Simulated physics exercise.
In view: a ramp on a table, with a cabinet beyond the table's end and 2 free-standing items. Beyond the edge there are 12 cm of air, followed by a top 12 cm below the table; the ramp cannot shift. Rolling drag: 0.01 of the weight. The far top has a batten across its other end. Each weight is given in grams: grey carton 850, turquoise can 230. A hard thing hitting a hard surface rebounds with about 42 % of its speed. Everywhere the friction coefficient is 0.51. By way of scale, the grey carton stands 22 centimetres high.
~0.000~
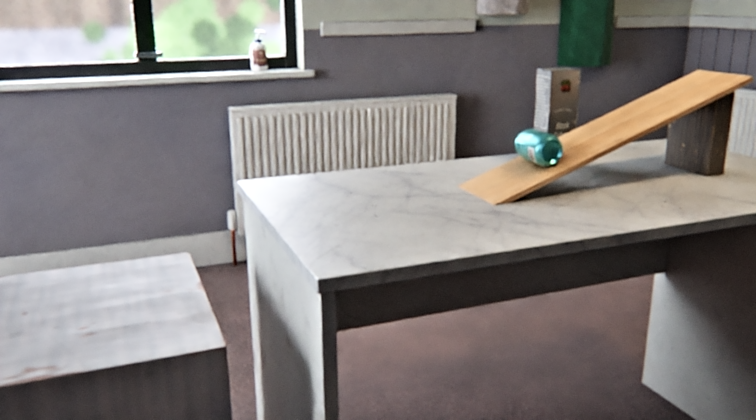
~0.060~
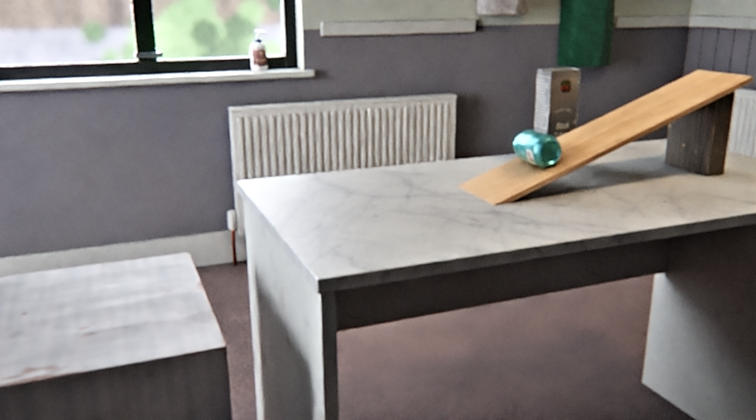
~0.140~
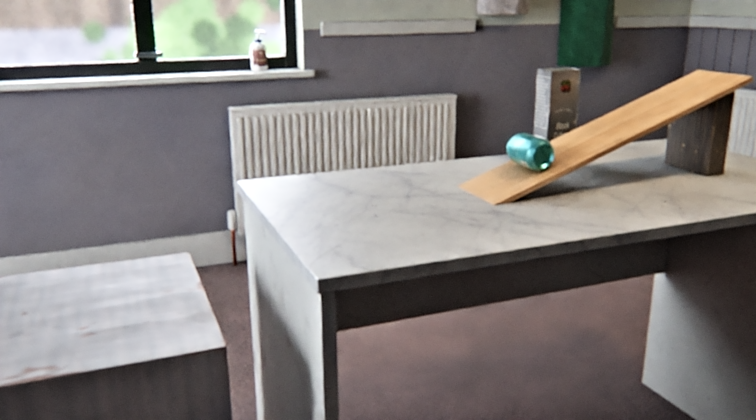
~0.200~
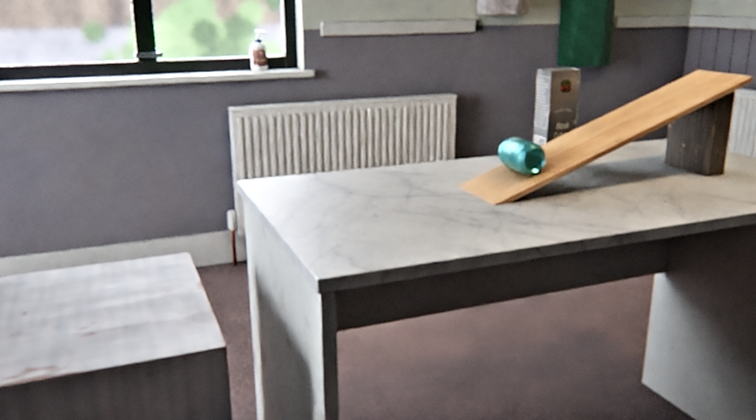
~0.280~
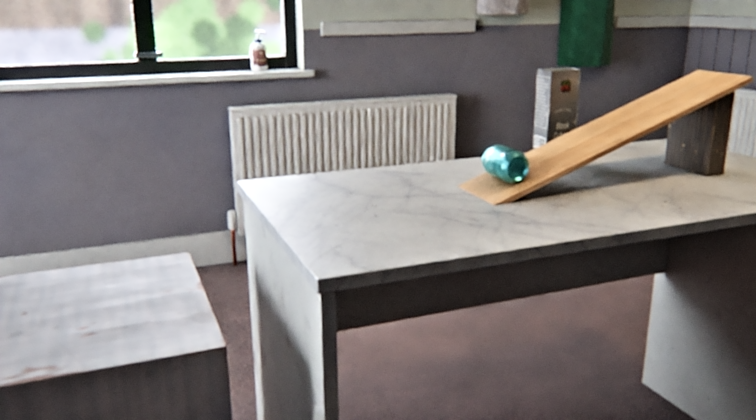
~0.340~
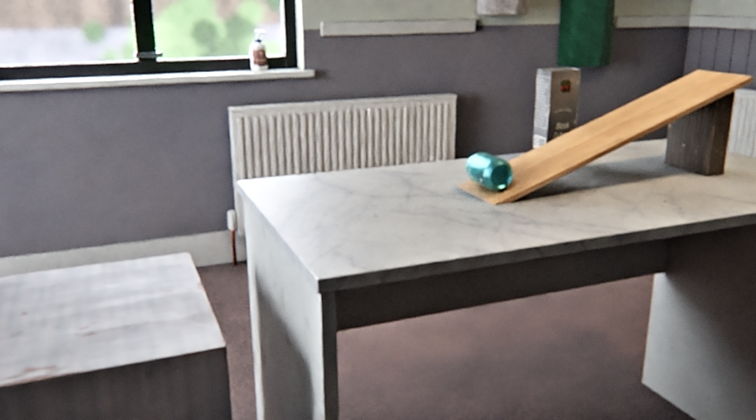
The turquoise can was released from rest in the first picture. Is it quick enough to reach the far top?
Yes.
By 0.54 s, edge 30 cm away; turquoise can near (421, 186).
By 0.84 s, edge 7 cm away; turquoise can near (307, 198).
By 1.14 s, 15 cm past the table's edge; turquoise can near (187, 270).
By 1.44 s, 35 cm past the table's edge; turquoise can near (63, 295).
When it is over (1.6 s), 46 cm past the table's edge; grey carton within 8 cm of the start.
